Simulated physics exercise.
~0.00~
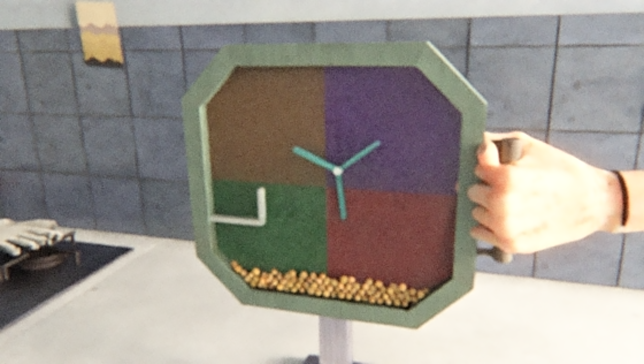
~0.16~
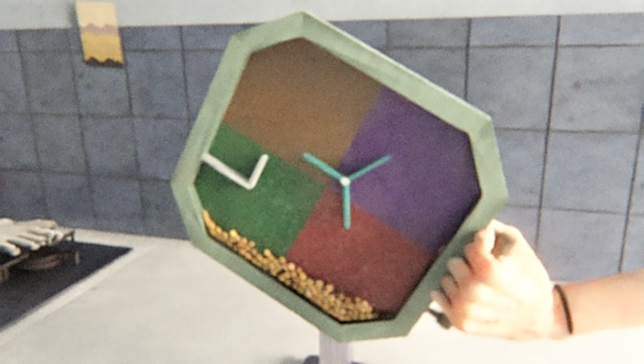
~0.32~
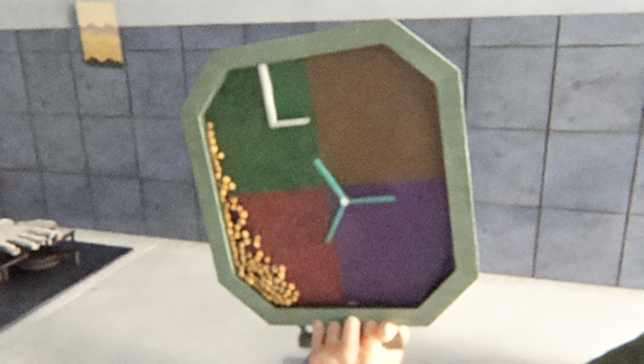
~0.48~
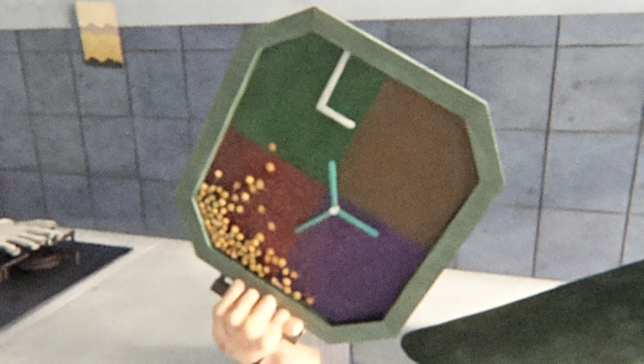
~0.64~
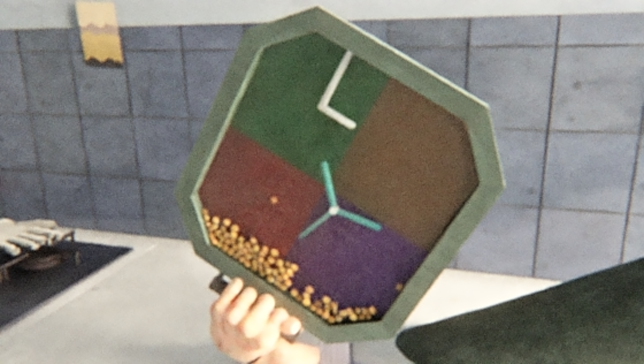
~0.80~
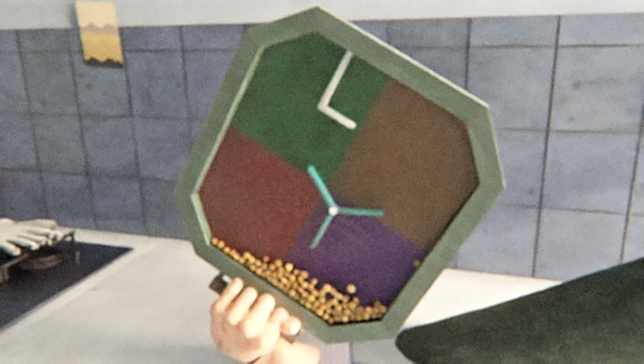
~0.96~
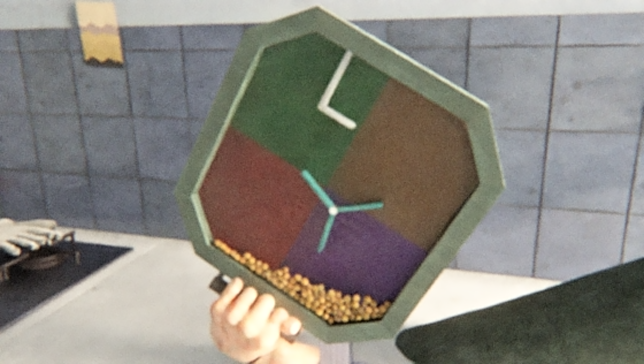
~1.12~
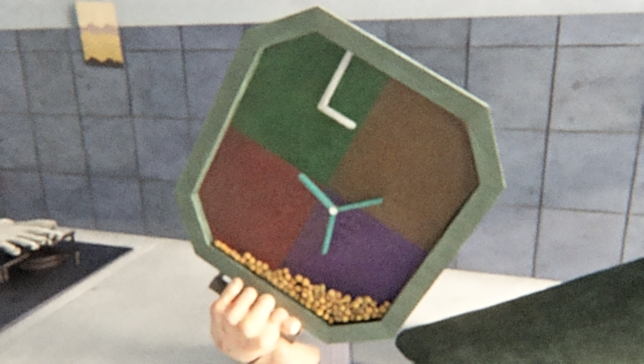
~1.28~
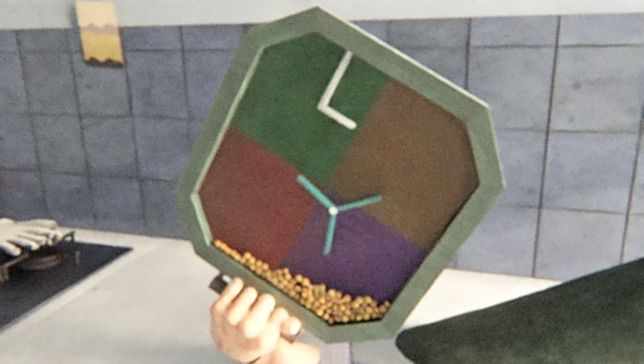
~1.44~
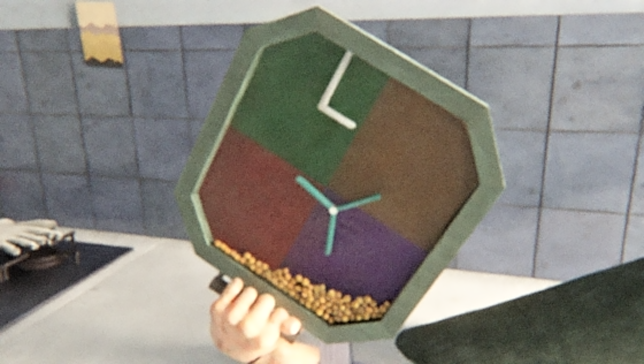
In the video, a hand turns an eight-sided, clear-fronted case with four coloured quarters clockwise, and the small beads inside slide and tumble from the red quarter towards the purple. The case stops tilted, the teal three-armed piece settles, and the beads rest along the lower edge.
